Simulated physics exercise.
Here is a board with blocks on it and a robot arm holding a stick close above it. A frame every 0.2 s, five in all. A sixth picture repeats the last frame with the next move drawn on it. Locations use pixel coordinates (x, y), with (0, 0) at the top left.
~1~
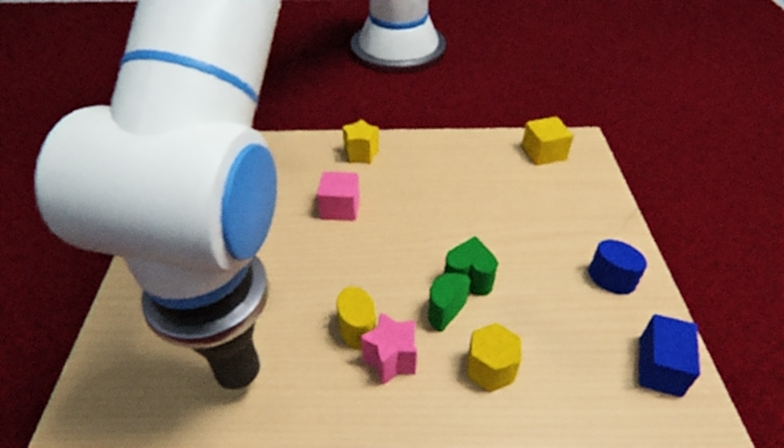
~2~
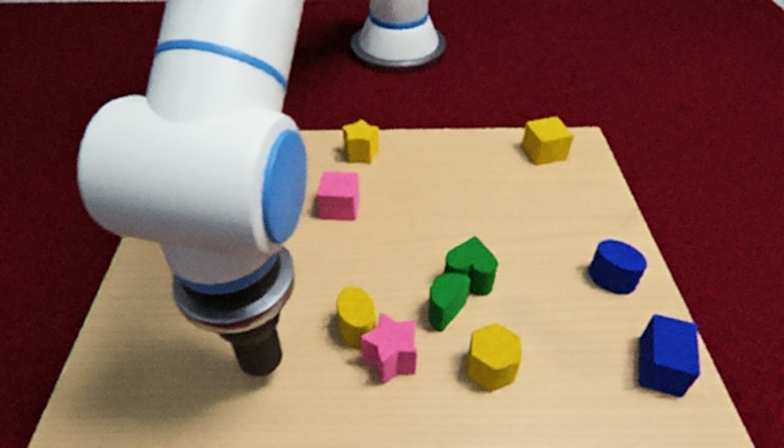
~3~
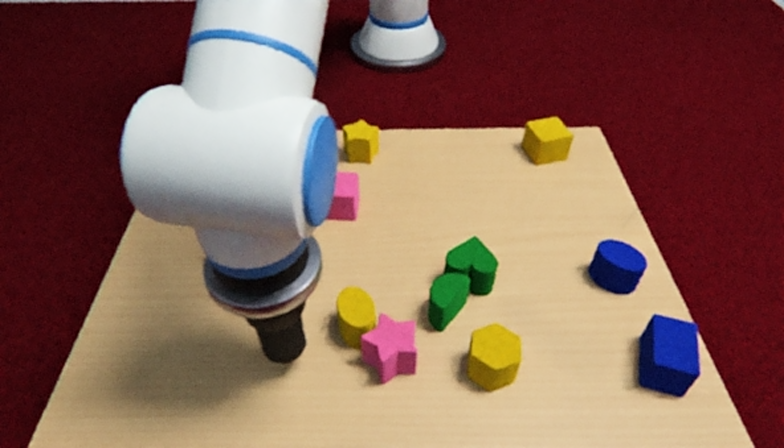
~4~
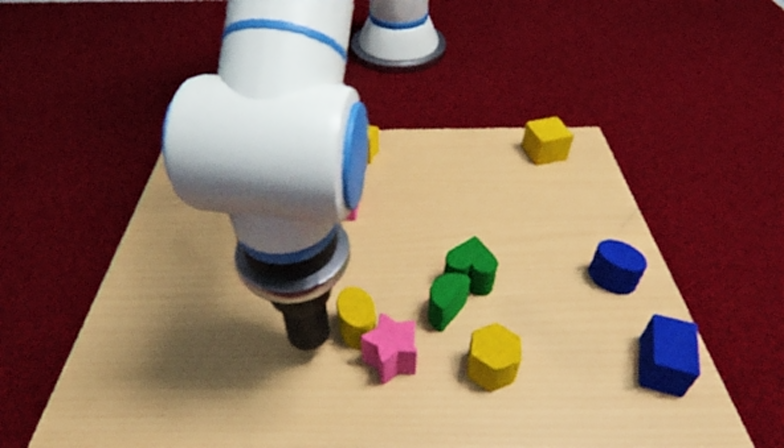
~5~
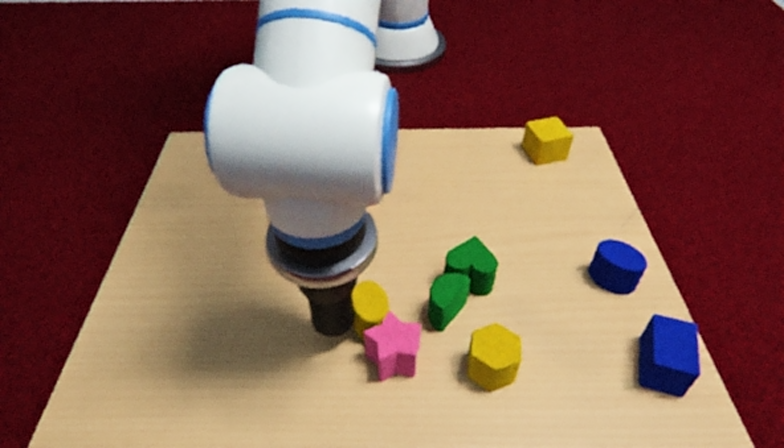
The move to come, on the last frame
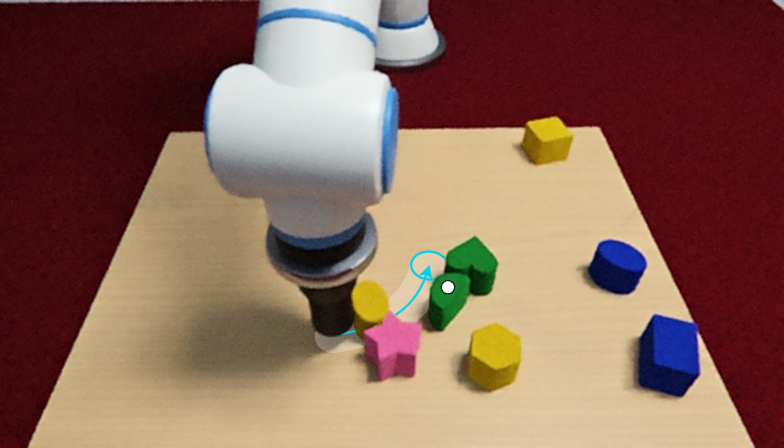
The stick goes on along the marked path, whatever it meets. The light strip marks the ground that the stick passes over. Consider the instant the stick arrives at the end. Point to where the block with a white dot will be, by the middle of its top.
At roughly (491, 284).
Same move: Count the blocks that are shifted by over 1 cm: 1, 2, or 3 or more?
Most likely three or more.
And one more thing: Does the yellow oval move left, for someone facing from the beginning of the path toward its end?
I believe not.
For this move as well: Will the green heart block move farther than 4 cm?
My answer is no.
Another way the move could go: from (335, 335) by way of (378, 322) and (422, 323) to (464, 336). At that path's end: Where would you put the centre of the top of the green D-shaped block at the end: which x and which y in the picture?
It comes to (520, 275).
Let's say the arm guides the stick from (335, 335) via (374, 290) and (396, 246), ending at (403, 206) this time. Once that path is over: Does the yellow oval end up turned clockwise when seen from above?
That would be a yes.
The drawn path runs from (335, 335) by way of (381, 323) and (414, 297) to (429, 265); the dot is on the green D-shaped block.
What follows on the original path. One third of the way, stick (381, 307); yellow oval (417, 286); pink star block (411, 331), turned 60° clockwise; green D-shaped block (453, 286).
Two thirds of the way, stick (415, 281); yellow oval (454, 271), turned 35° clockwise; pink star block (413, 330), turned 70° clockwise; green D-shaped block (487, 283), turned 15° clockwise; green heart block (490, 248).
At the end, stick (431, 249); yellow oval (460, 269), turned 45° clockwise; pink star block (413, 330), turned 70° clockwise; green D-shaped block (491, 284), turned 20° clockwise; green heart block (497, 246), turned 20° anticlockwise.
